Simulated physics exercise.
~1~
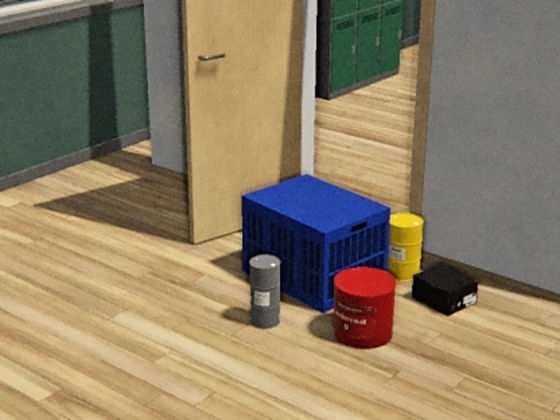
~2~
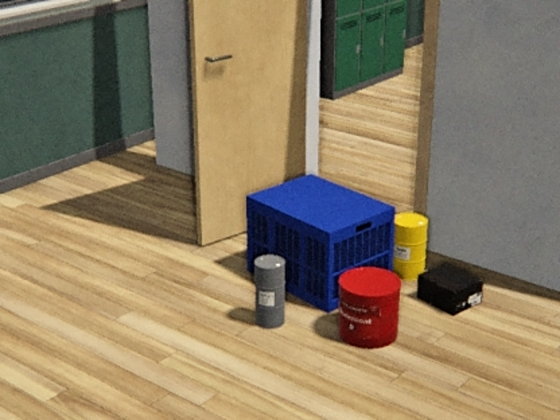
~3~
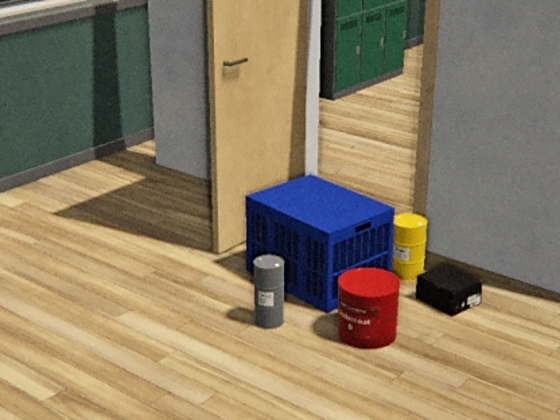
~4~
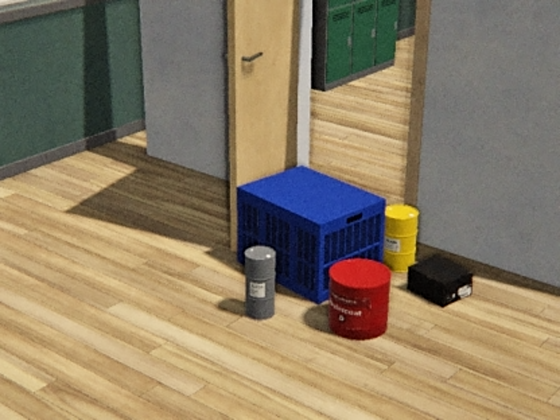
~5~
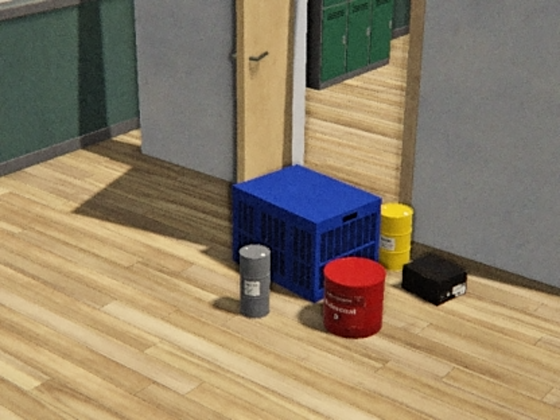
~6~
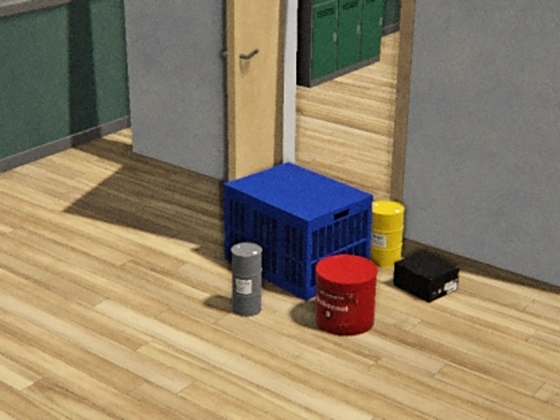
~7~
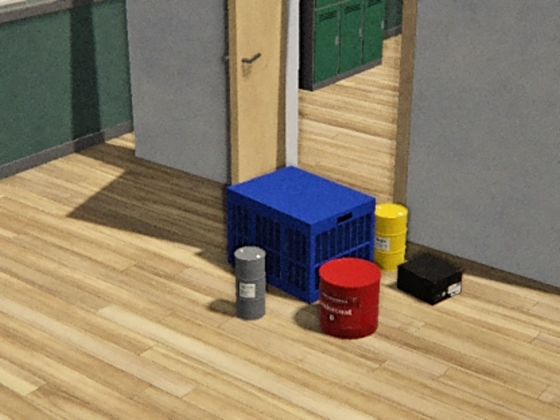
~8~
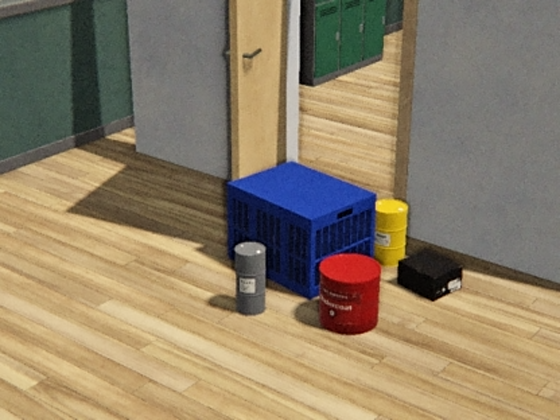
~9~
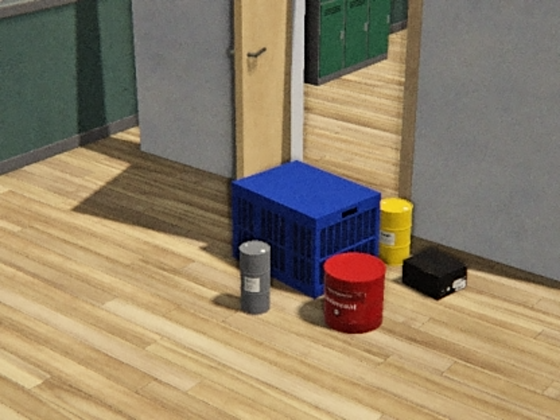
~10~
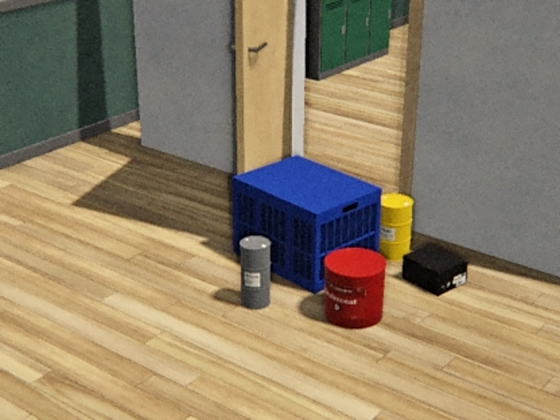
A pale wooden door swung partway on its hinges behind a big blue crate, slowing until it came to rest still ajar. The crate, a red drum, a yellow canister, a gray canister and a black box all stayed put on the wood floor.
